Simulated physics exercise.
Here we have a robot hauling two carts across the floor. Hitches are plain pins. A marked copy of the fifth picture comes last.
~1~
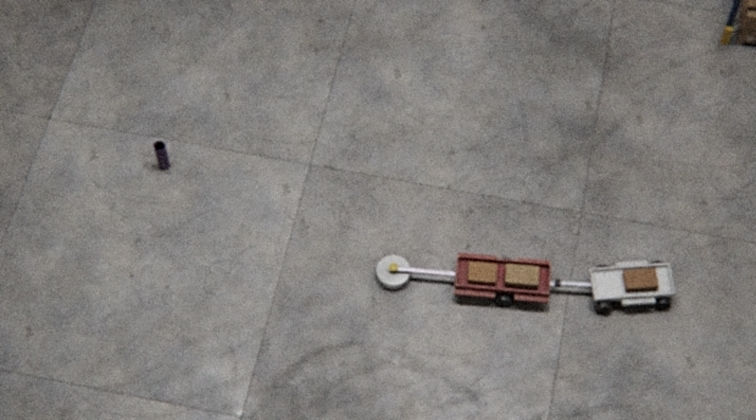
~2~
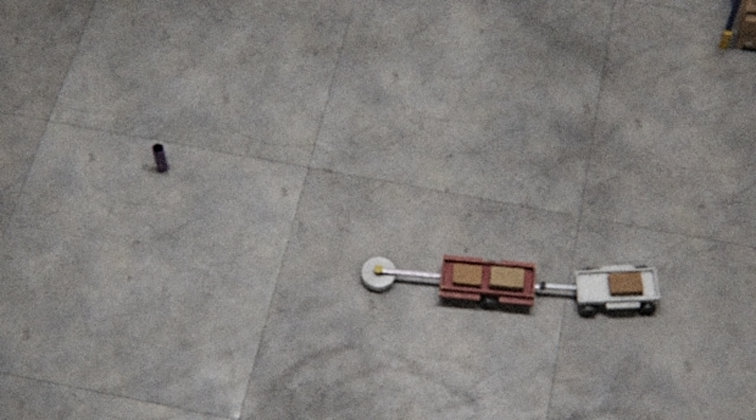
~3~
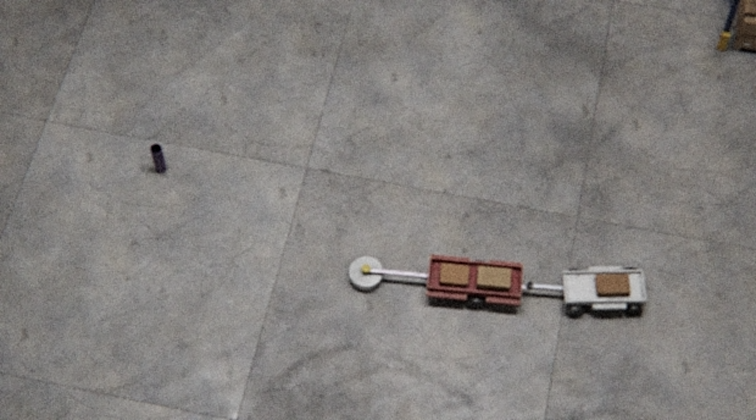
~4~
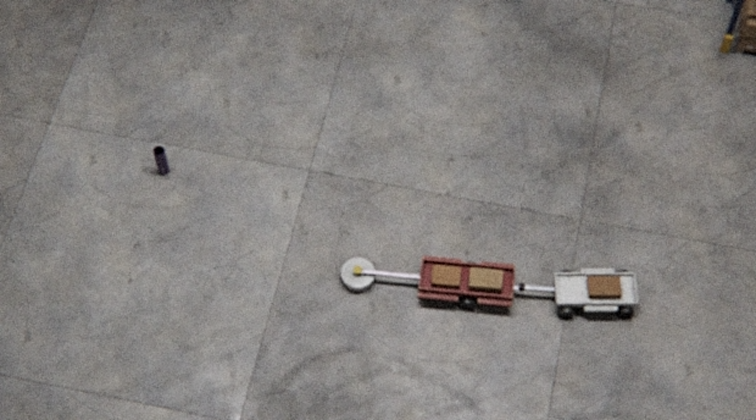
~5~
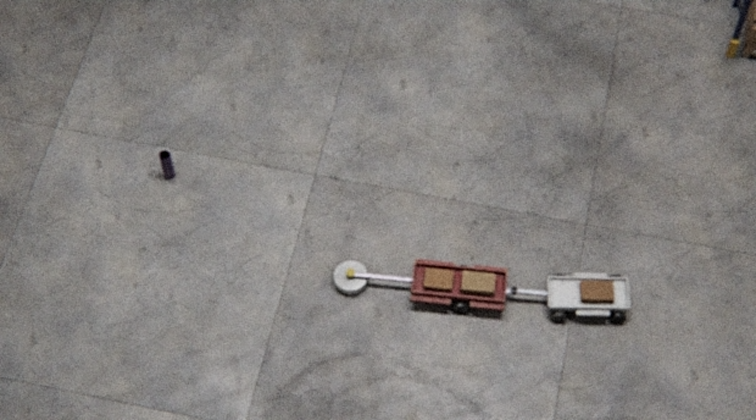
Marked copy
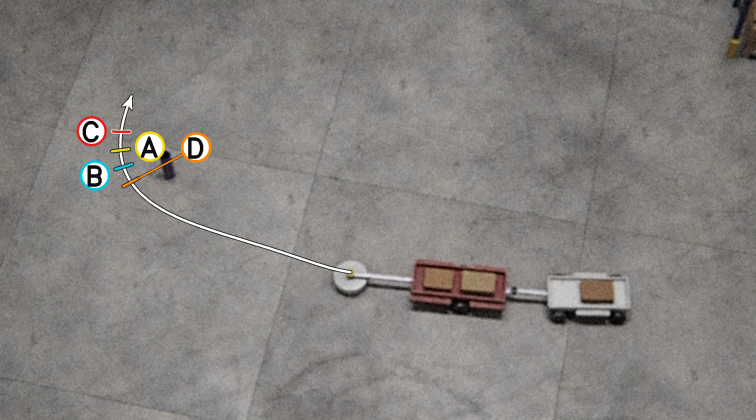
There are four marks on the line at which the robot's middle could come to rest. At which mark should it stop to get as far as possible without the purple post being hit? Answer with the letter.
It can go as far as A.
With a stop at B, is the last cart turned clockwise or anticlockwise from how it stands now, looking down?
Clockwise.
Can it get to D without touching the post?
Yes.
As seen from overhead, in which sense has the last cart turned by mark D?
Clockwise.
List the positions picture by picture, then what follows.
The first picture shows robot (393, 271); red cart (503, 277); white cart (632, 283).
The second picture shows robot (379, 273); red cart (488, 279); white cart (617, 286); purple post (163, 168).
The third picture shows robot (366, 272); red cart (475, 279); white cart (604, 287); purple post (161, 168).
The fourth picture shows robot (358, 274); red cart (467, 280); white cart (596, 289); purple post (164, 170).
The fifth picture shows robot (351, 277); red cart (459, 284); white cart (588, 294); purple post (169, 175).
On the marked copy, A at (120, 150); B at (124, 167); C at (121, 132); D at (131, 182); the route from (351, 272) via (182, 219) to (131, 96).
Taking A. A third of the way, robot (255, 248), last cart (485, 287).
Two thirds of the way, robot (162, 213), last cart (380, 271).
When it is over, robot (122, 155), last cart (303, 255); nothing has been touched.
As for the rest, B is safe but short; C is too far, the post has been hit; D is safe but short.
